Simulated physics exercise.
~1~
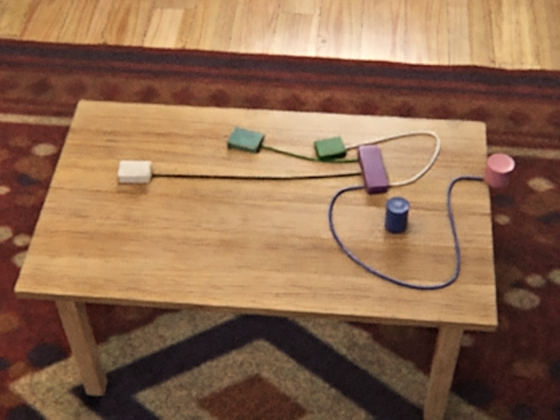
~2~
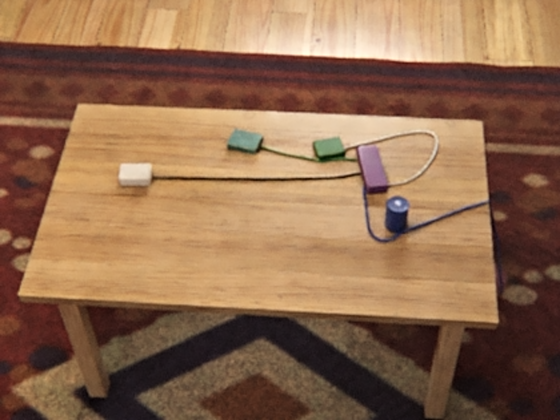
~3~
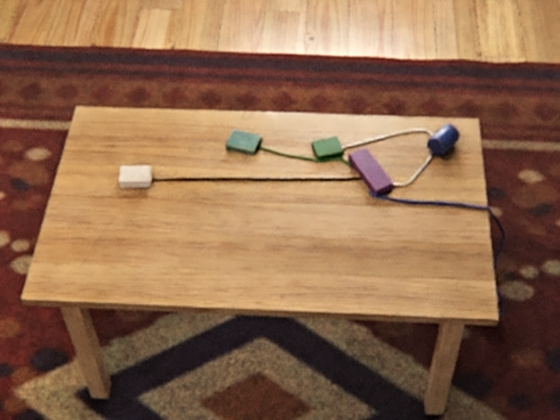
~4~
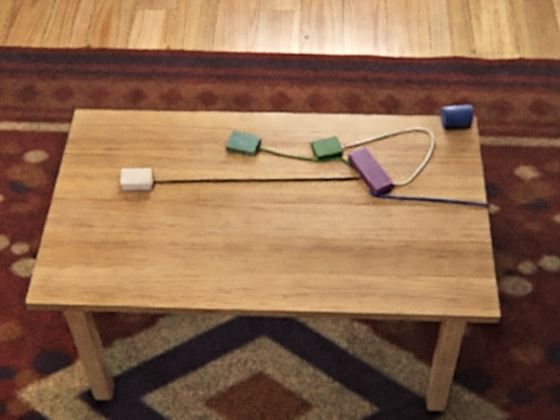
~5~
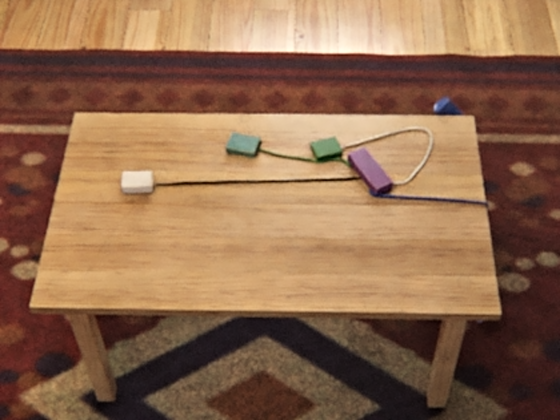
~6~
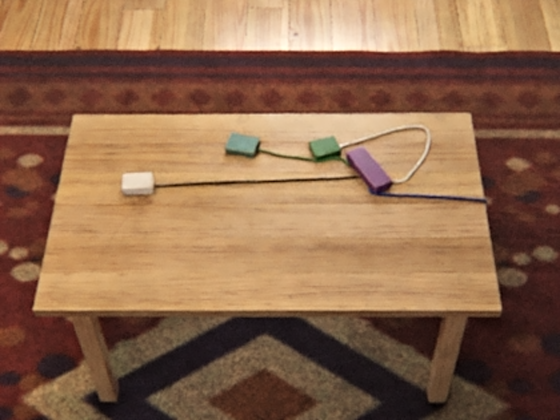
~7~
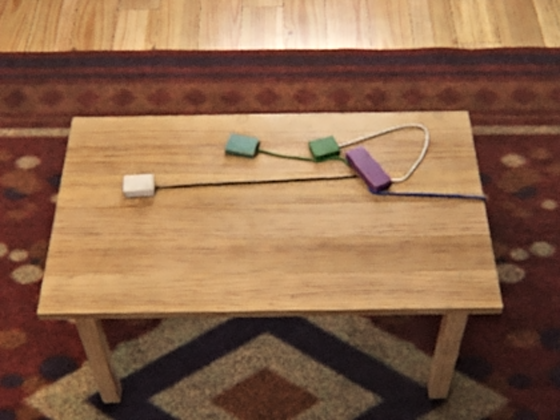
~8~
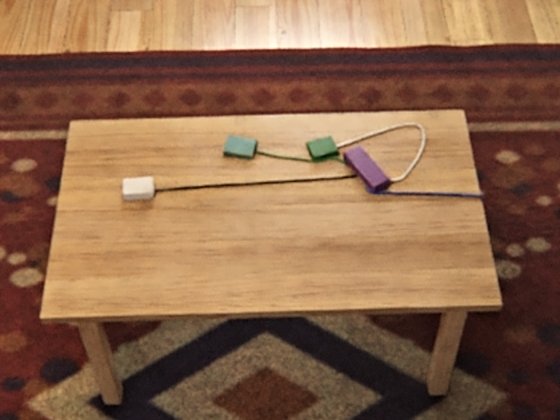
The footage shows devices corded to a purple strip on a wooden table as the pink speaker drops off the right edge, its blue cable pulled taut. The blue tub then tips, rolls to the far right corner and falls out of sight, while the white, green and teal devices stay put.
